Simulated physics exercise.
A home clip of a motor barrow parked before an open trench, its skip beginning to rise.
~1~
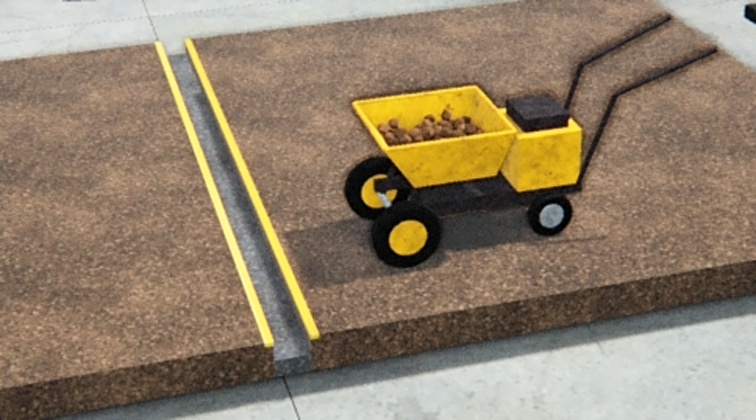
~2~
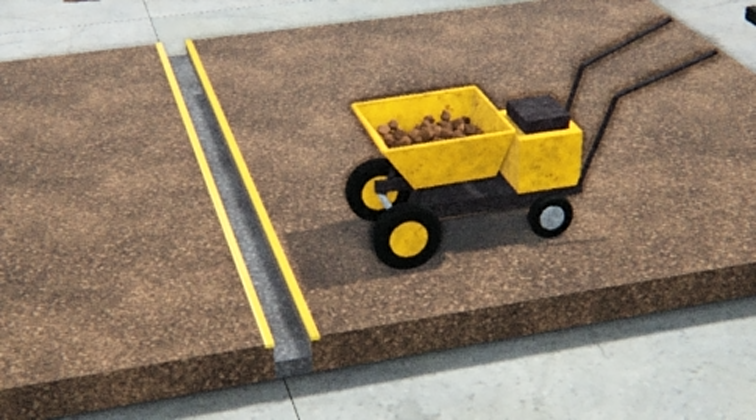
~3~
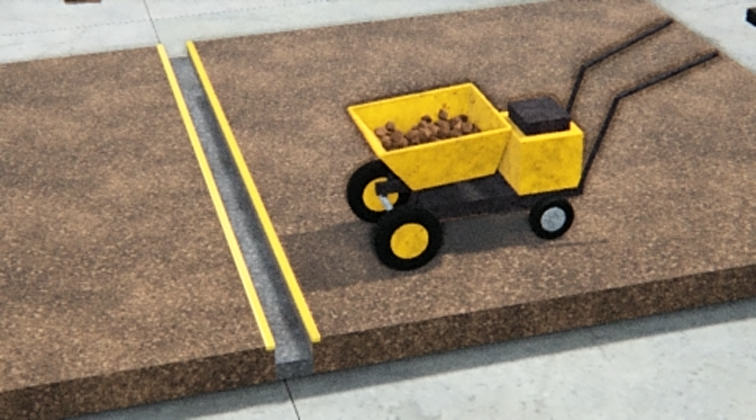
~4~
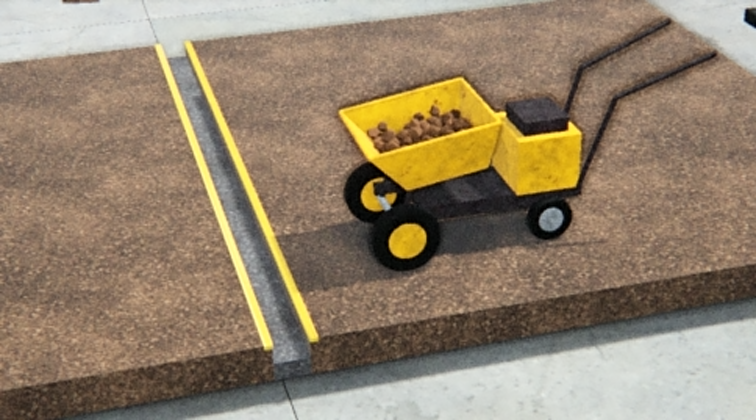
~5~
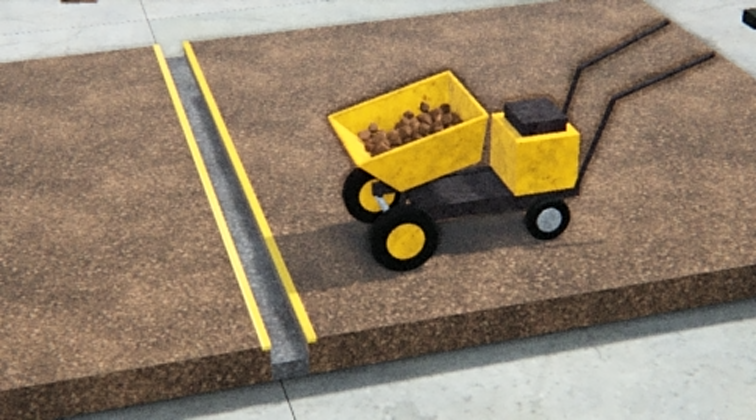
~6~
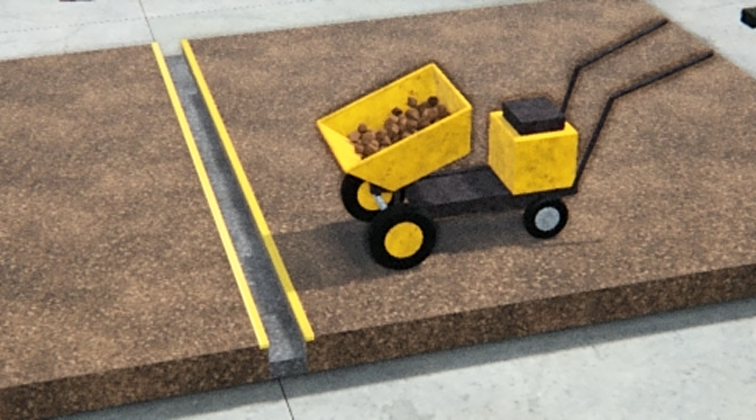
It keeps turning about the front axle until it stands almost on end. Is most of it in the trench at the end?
In the trench: The larger part.
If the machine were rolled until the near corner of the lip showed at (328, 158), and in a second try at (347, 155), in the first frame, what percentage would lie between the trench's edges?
First some 10, then 40 per cent.
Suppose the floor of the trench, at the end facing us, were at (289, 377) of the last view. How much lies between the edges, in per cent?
Some 90 per cent.
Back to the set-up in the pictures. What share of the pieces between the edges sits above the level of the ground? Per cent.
Close to 25 per cent.
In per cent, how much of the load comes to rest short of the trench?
About 20 per cent.
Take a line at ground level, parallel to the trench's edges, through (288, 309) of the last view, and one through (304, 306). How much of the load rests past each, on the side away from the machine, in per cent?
First some 80, then 90 per cent.
Just after the last frame, skip tipped steeply; every one in the skip.
A moment on, skip tipped right over; the larger part in the skip; about a tenth short of the trench; about a tenth in or heaped over the trench; just a few falling.
Further on, skip tipped right over; about a tenth in the skip; about a tenth short of the trench; roughly two thirds in or heaped over the trench; about a tenth beyond it.
When it is over, skip tipped right over; roughly a quarter short of the trench; roughly two thirds in or heaped over the trench; about a tenth beyond it.
